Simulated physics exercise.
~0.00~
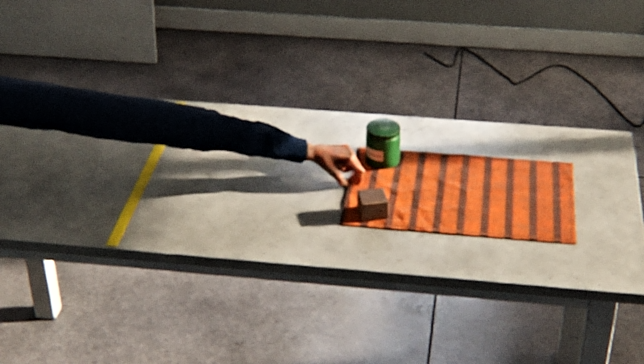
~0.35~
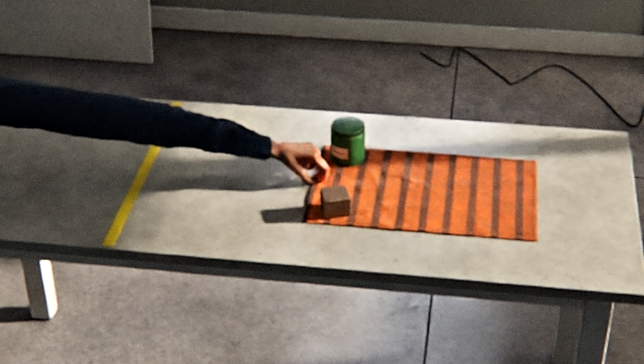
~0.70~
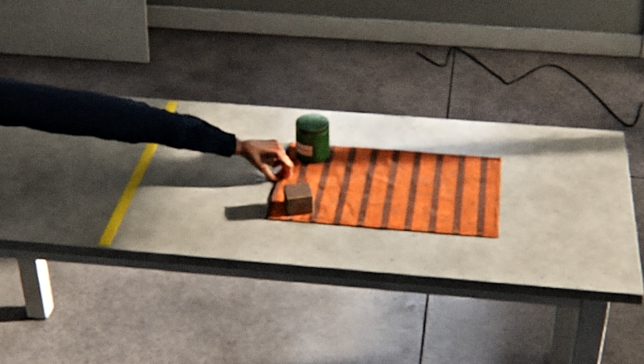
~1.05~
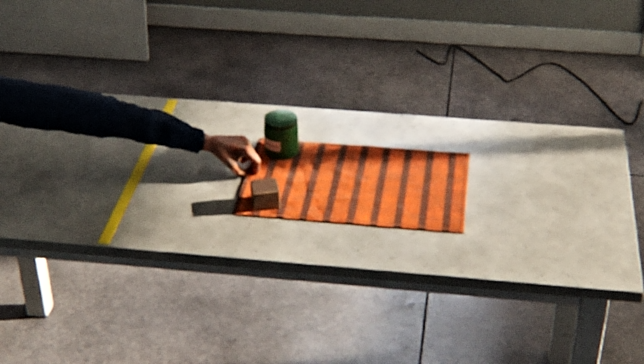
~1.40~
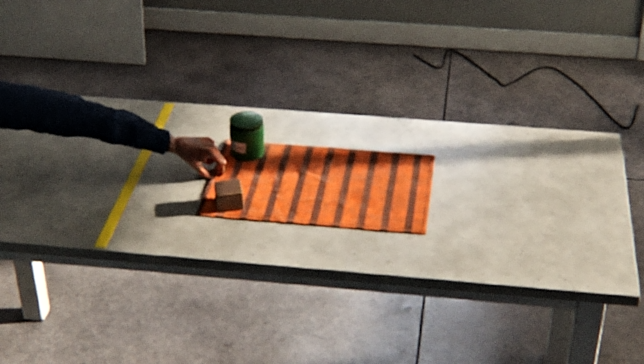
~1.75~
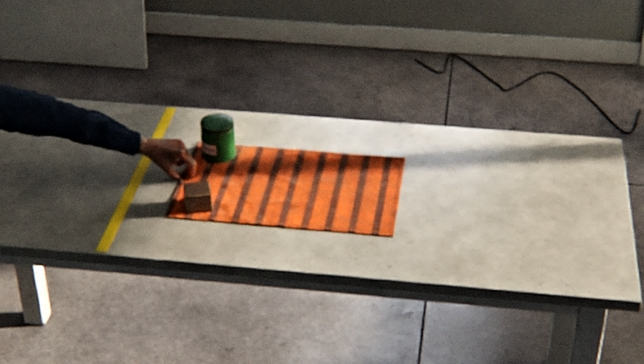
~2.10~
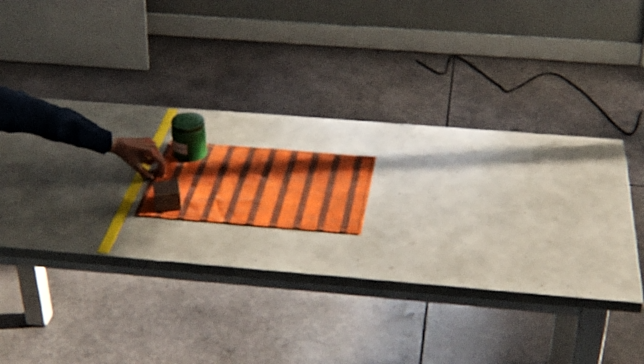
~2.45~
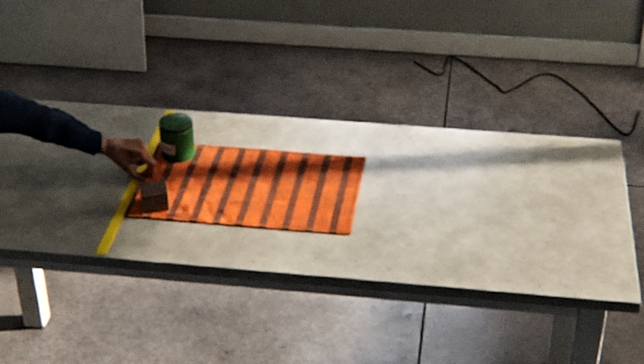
An orange cloth with dark stripes lies on a pale grey table, seen from above and to one side in a slightly swaying view, with a yellow strip of tape crossing the tabletop at left. A small brown block sits near the cloth's left edge, and a green jar stands just behind it. A dark-sleeved arm reaches in from the left, grips the cloth's near corner and draws it steadily leftward. Block and jar ride along with it toward the tape. The cloth's left edge reaches the yellow strip and the pull ends, with both objects still upright on the cloth.
